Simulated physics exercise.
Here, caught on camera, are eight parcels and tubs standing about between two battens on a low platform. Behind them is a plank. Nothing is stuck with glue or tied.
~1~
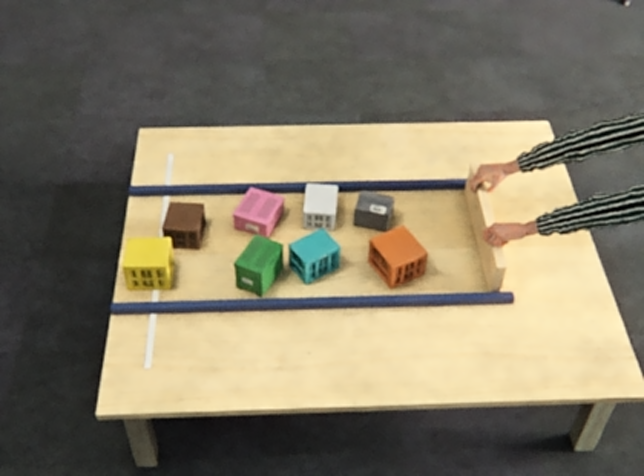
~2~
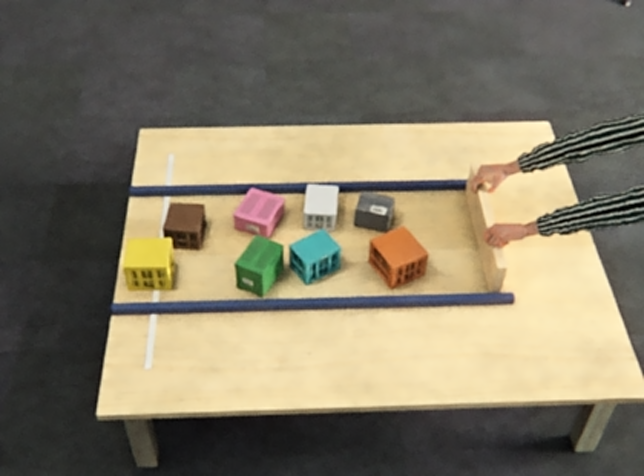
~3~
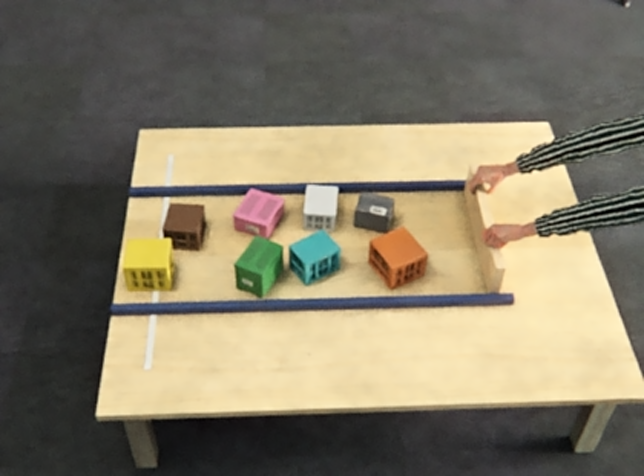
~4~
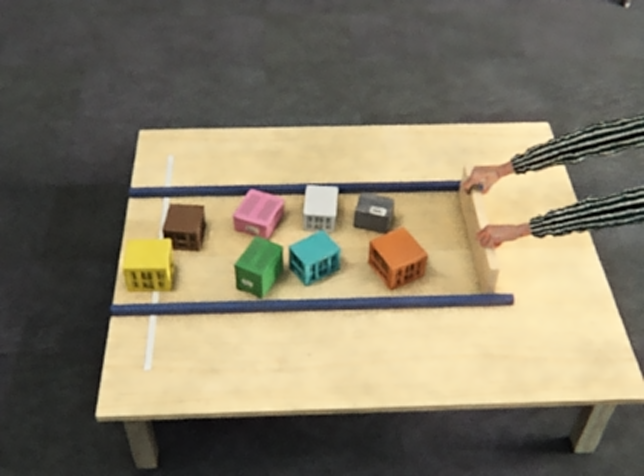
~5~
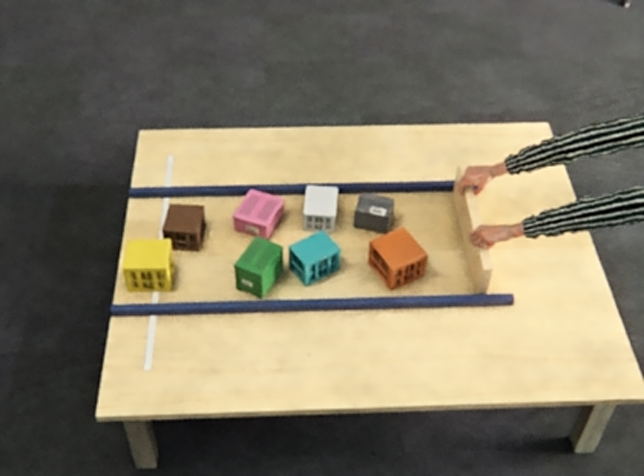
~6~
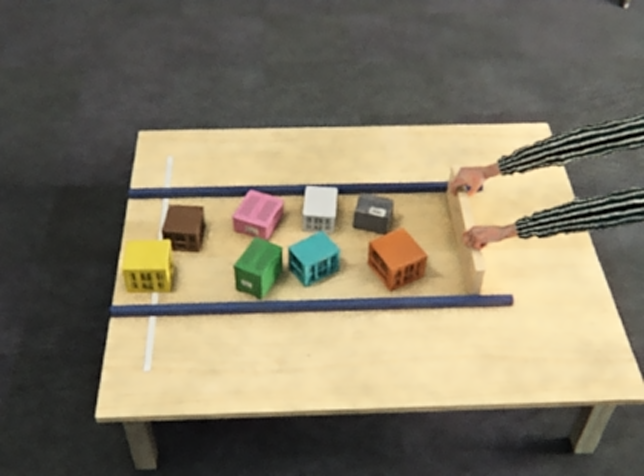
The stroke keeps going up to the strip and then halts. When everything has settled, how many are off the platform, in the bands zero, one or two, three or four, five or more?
In the end, the drop-off count sits at five or above.
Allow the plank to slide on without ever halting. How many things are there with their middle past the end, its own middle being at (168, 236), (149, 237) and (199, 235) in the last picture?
First 5, then 5, finally 3.
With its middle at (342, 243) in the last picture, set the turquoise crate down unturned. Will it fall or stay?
The turquoise crate remains up.
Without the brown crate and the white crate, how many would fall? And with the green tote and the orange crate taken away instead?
The count is 3 in the first case and 4 in the second.
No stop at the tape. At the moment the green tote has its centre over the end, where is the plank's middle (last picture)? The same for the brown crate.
First it's close to (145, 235), next close to (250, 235).
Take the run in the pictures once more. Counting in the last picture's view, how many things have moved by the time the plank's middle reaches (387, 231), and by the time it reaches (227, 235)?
That makes 2 at the first spot and 8 at the second.
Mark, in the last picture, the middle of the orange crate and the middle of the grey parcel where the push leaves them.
Close to (136, 258); the other close to (144, 223).
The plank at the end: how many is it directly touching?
The number is 3.
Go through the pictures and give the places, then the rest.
Yellow crate (149, 264); brown crate (185, 226); pink tote (259, 213); plank (484, 226); tape (161, 248), in the first frame.
Brown crate (185, 226); white crate (321, 208), in the second frame.
Pink tote (259, 214); orange crate (397, 258), in the third frame.
Yellow crate (149, 265); green tote (260, 268), in the fourth frame.
Brown crate (185, 227); plank (472, 228), in the fifth frame.
Yellow crate (149, 266); brown crate (184, 228); pink tote (259, 216); plank (465, 229); tape (160, 251), in the sixth frame.
A little later, none off yet; yellow crate at rest near (149, 266); brown crate at rest near (184, 228); pink tote at rest near (259, 216).
Next, none off yet; yellow crate at rest near (149, 266); brown crate shifted a little near (170, 229); pink tote shifted about its own width near (208, 217).
Later still, one off so far; yellow crate shifted about its own width near (112, 271); brown crate dropping near (92, 270); pink tote shifted well along near (133, 218).
When it is over, the number that fall off is five or more; down, white crate, turquoise crate, pink tote, brown crate and yellow crate.
